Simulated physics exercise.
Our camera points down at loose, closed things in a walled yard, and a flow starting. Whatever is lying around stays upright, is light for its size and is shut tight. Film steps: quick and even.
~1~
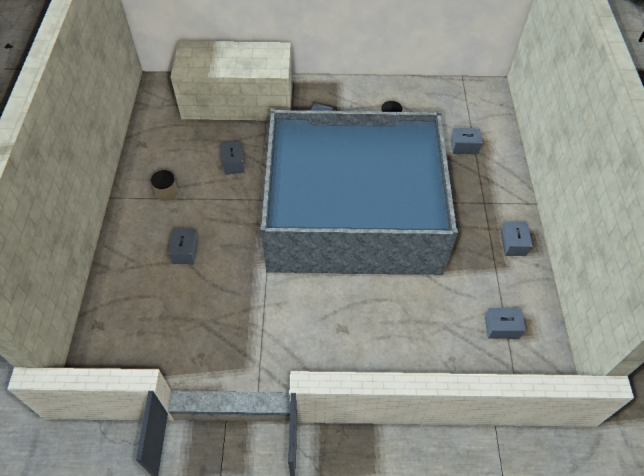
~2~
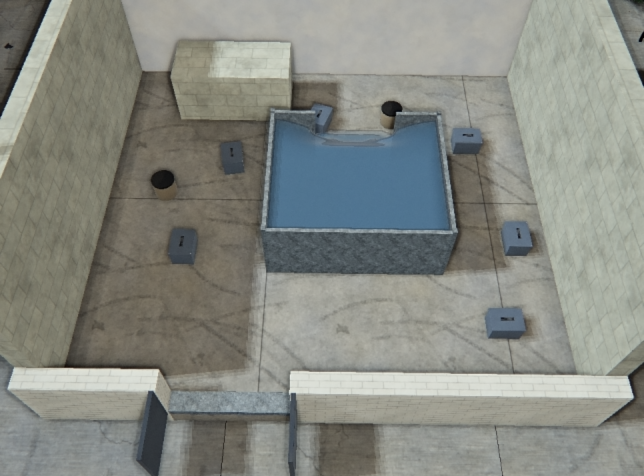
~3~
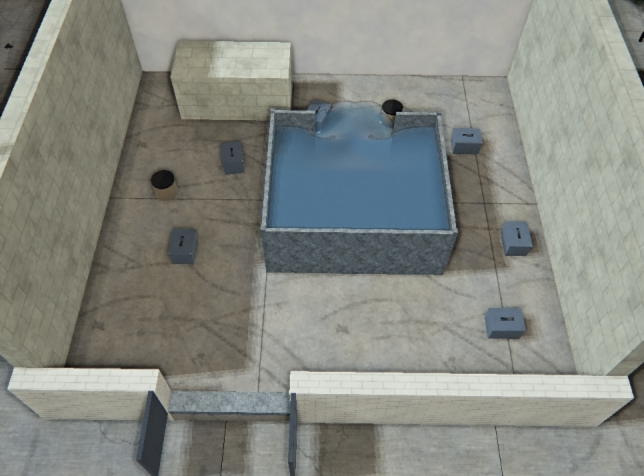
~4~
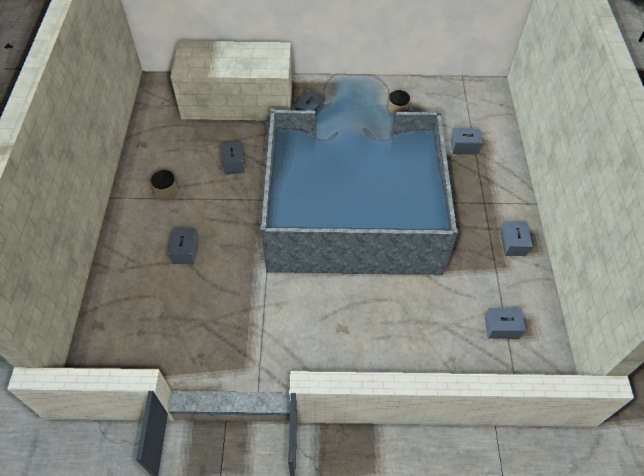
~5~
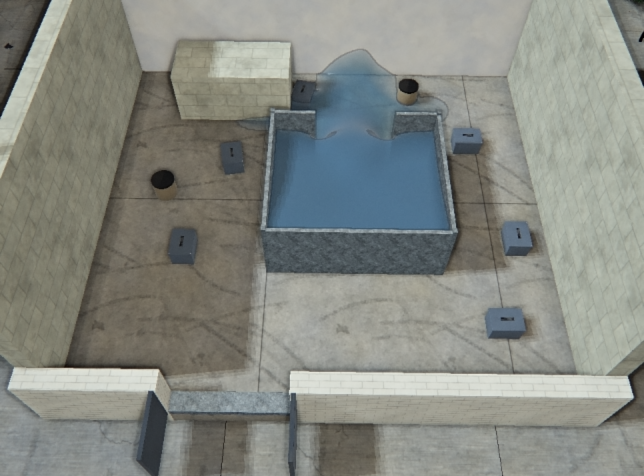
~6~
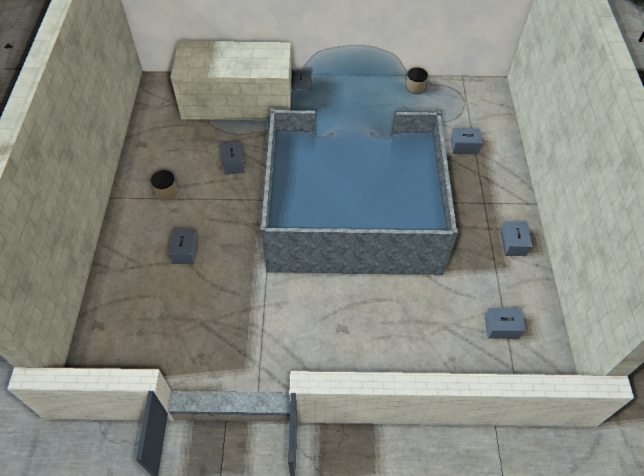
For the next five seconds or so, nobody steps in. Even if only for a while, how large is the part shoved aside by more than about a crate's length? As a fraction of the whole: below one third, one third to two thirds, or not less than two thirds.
The fraction is not less than two thirds.
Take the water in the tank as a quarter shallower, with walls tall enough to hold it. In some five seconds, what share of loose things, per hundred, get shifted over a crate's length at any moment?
Share displaced: Approx. 40 percent.
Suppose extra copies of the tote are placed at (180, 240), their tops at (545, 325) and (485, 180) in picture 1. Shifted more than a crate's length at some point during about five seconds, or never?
I'd say got there for the first, then got there for the second.
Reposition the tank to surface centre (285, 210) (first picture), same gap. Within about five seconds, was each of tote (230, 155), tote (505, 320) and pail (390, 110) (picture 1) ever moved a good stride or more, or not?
In turn: Under that mark, under that mark, beyond that mark.
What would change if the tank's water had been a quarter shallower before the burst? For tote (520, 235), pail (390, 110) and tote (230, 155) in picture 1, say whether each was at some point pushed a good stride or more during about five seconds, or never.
The first one: Reaches it. The second: Reaches it. The third: Doesn't reach it.
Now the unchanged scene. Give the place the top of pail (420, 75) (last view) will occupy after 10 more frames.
About (494, 143).
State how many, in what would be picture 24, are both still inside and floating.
Count: 2.
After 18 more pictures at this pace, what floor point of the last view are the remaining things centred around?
On the floor of the last picture, roughly (345, 216).
A moment on, 2 of 8 are well off their spots; 1 afloat.
Next, 2 of 8 are well off their spots; 1 afloat.
Later, 4 of 8 are well off their spots; 2 afloat.
In the end, 7 of 8 are well off their spots, and 7 have been at some point; 5 afloat.
